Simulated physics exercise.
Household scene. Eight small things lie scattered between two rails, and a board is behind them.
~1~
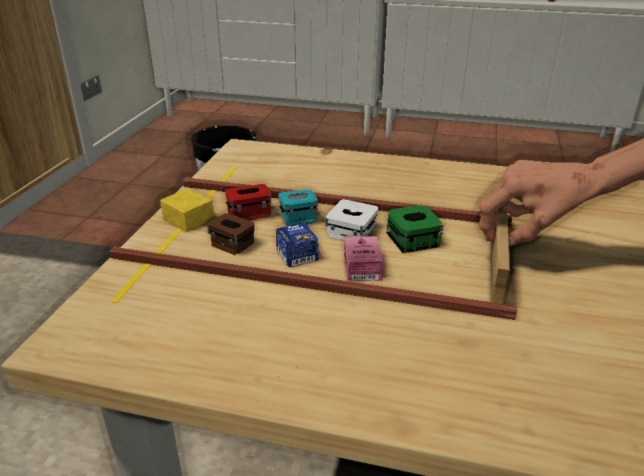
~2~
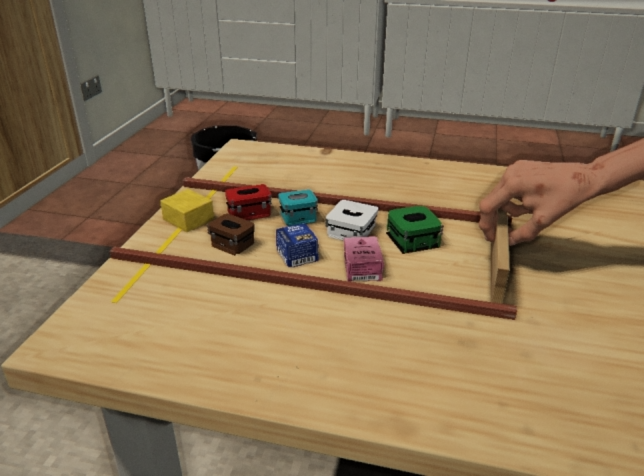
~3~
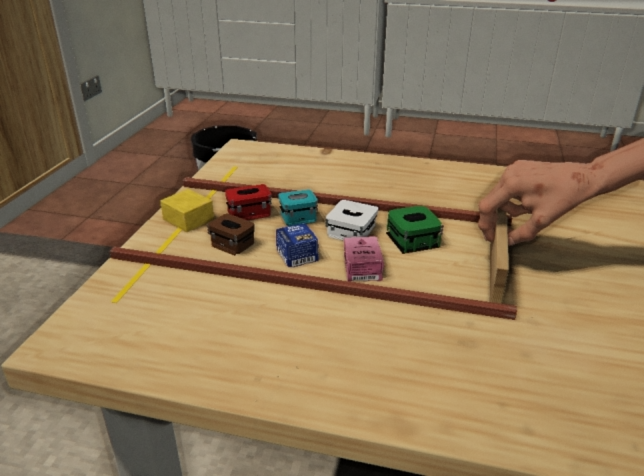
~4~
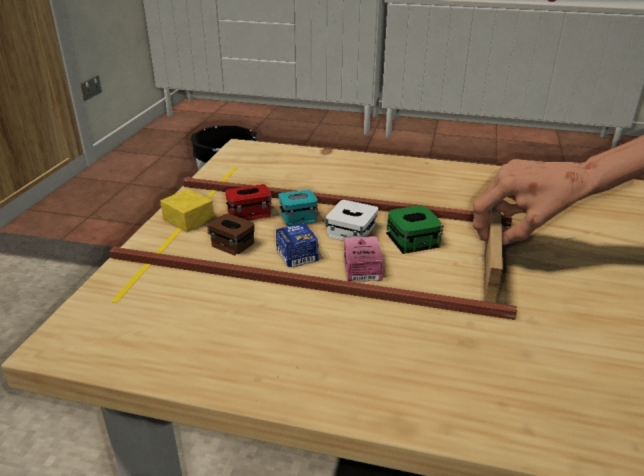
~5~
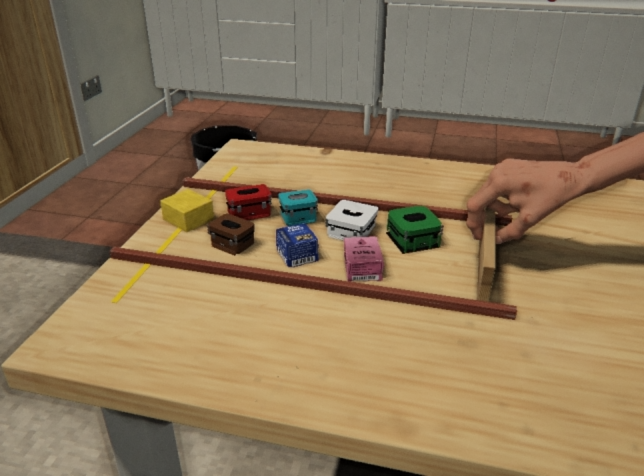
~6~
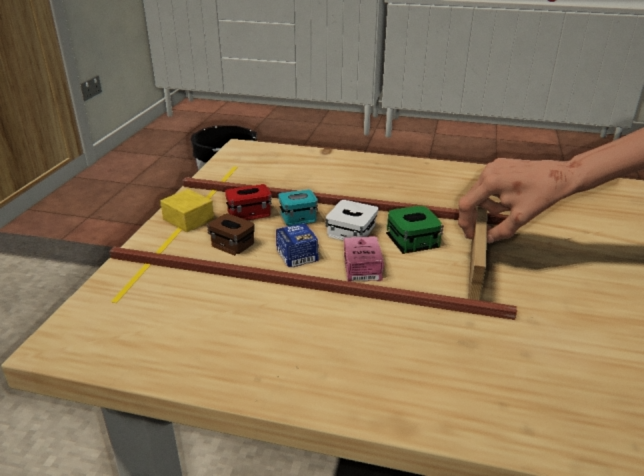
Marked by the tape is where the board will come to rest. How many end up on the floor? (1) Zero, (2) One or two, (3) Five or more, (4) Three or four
Answer: 3.
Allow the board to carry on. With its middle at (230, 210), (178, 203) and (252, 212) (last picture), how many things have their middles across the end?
3, 6 and 1.
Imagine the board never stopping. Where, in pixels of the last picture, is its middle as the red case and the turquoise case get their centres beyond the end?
The middle is at (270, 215) when it's the red case, and at (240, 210) when it's the turquoise case.
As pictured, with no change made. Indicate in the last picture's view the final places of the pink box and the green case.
You'll find the pink box at roughly (155, 229) and the green case at roughly (182, 195).
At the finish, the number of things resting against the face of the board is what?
The answer is 2.
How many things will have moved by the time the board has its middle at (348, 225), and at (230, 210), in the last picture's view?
Respectively 7 and 8.
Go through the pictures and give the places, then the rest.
In the first picture, yellow block (188, 210); red case (249, 203); brown case (232, 234); board (499, 244); tape (187, 222).
In the second picture, red case (249, 203); pink box (363, 258).
In the third picture, brown case (232, 235); turquoise case (298, 208).
In the fourth picture, yellow block (188, 210); green case (414, 229).
In the fifth picture, red case (249, 203); blue box (297, 245).
In the sixth picture, yellow block (188, 210); red case (249, 203); brown case (232, 235); board (479, 241); tape (187, 222).
Early on, none off yet; yellow block travelled a little near (176, 210); red case travelled about its own width near (221, 200); brown case at rest near (232, 235).
Finally, the number that fall off is five or more; lost, white case, blue box, turquoise case, brown case, red case and yellow block.
